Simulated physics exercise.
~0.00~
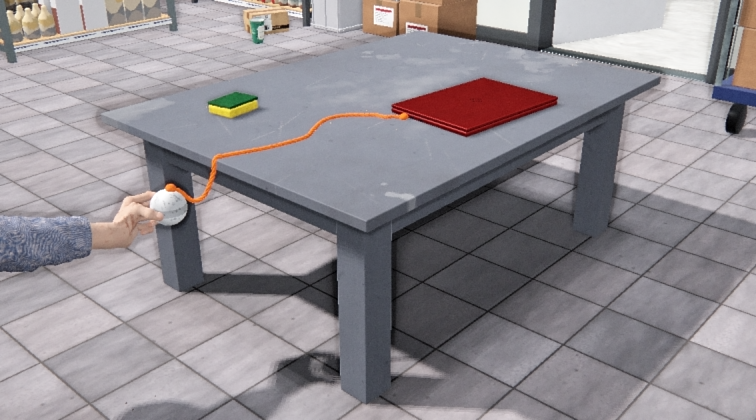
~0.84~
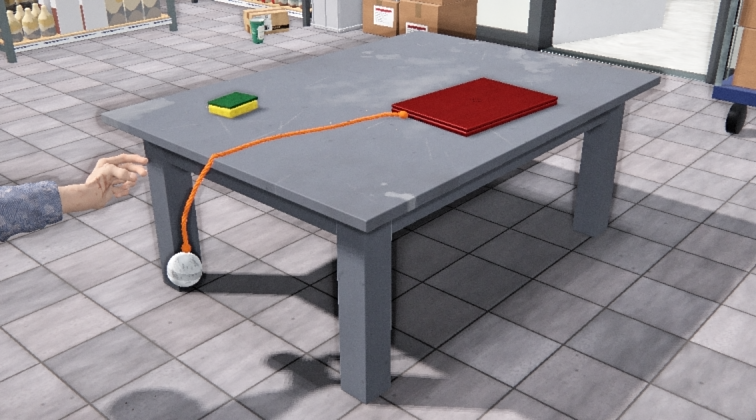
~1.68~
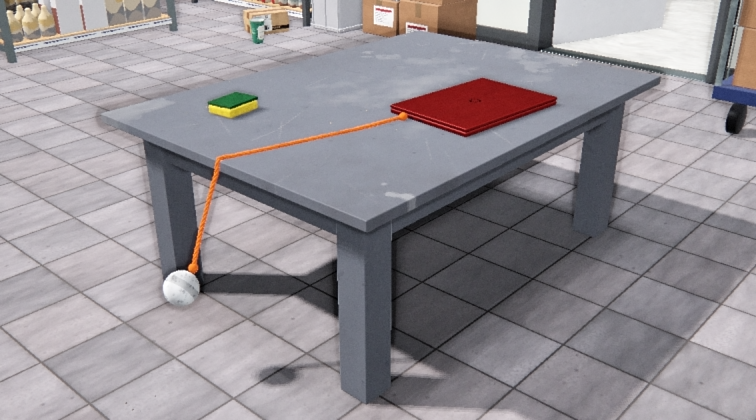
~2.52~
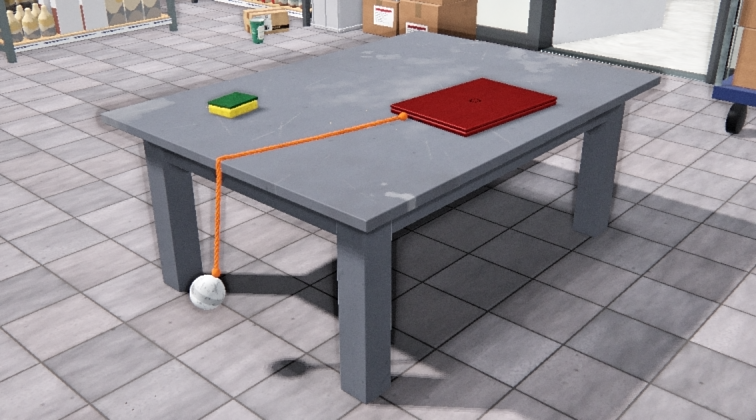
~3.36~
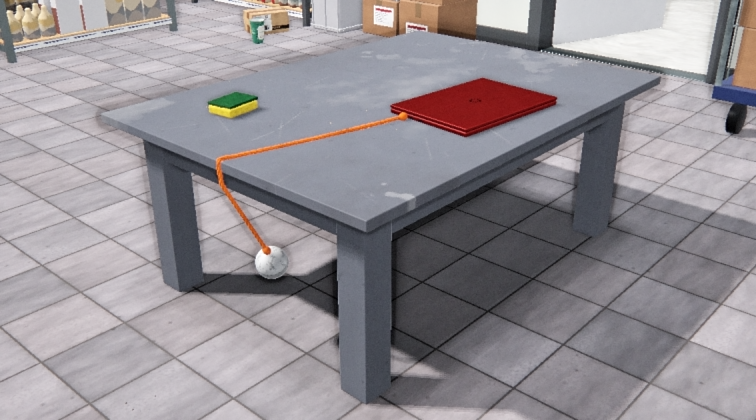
In a storeroom-like space, a hand beside a gray table let go of a white ball tied by an orange cord to a red laptop, and the ball dropped, then swung right, dangling above the floor while the laptop and sponge stayed put.
